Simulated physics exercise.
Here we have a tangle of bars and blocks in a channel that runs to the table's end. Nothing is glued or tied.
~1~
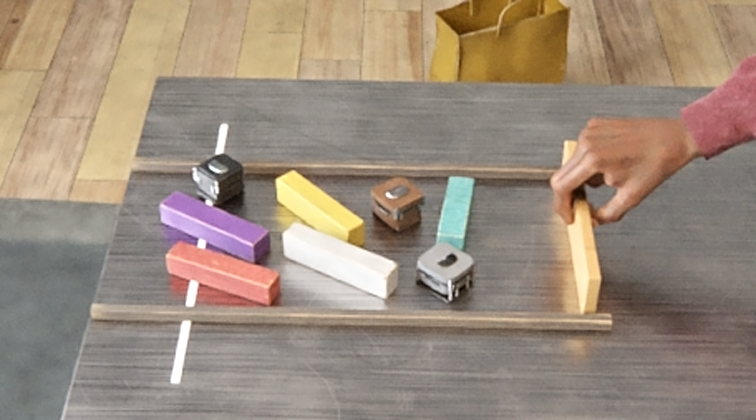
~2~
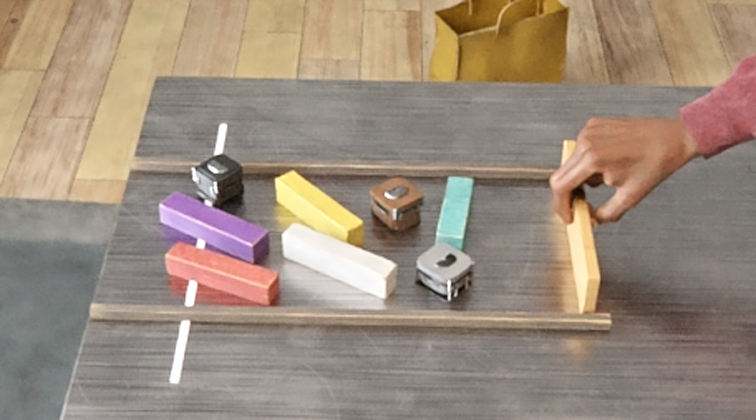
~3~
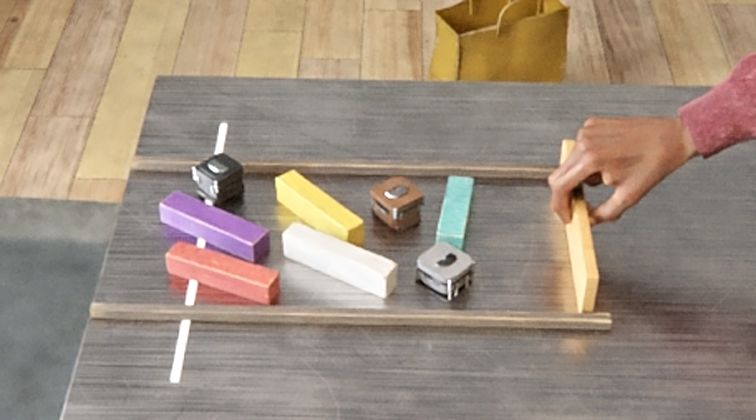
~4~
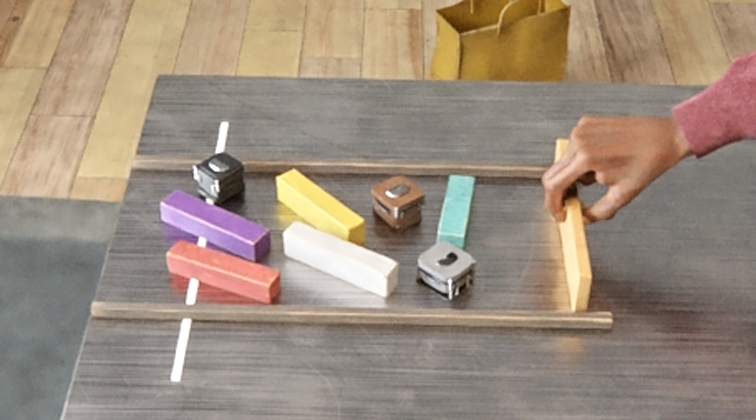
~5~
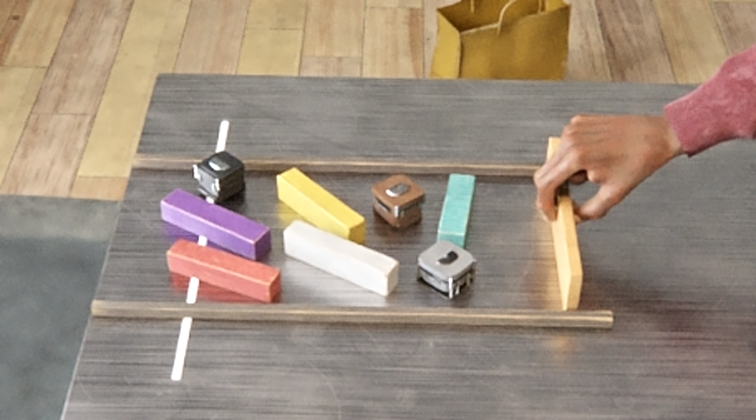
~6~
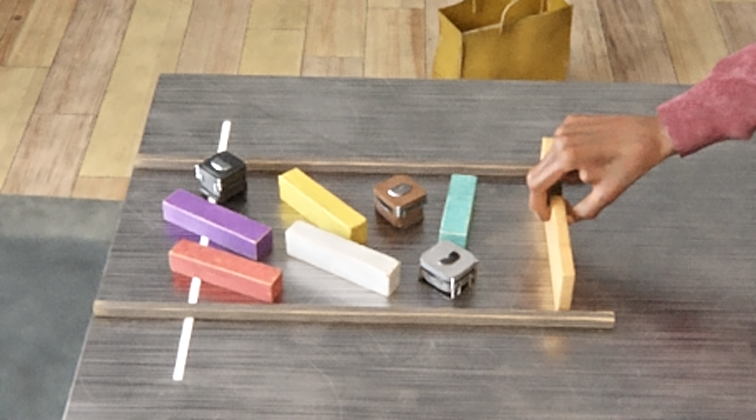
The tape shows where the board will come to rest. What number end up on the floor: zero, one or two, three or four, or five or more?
As it turns out, the number that fall off is one or two.
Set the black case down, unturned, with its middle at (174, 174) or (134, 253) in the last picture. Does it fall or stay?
Place by place, it comes down; tumbles off.
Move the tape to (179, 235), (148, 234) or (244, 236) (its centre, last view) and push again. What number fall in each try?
Try by try, 4, 6 and 0.
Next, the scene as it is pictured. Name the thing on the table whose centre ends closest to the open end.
Foremost is the red bar.
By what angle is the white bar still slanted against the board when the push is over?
Roughly 30° out of line.
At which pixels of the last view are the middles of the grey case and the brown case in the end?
The grey case stops around (171, 256); the brown case around (168, 185).
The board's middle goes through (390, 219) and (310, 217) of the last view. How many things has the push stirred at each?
At the one place 5, at the other 8.
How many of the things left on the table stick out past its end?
3 of them.
Soon after, none off yet; black case at rest near (223, 177); purple bar at rest near (217, 224); red bar at rest near (226, 270).
After that, none off yet; black case at rest near (223, 177); purple bar displaced a little near (195, 216); red bar at rest near (224, 270).
And then, none off yet; black case displaced well along near (160, 170); purple bar displaced about its own width near (130, 199); red bar displaced about its own width near (153, 264).
In the end, the number that fall off is one or two; gone, purple bar and black case.
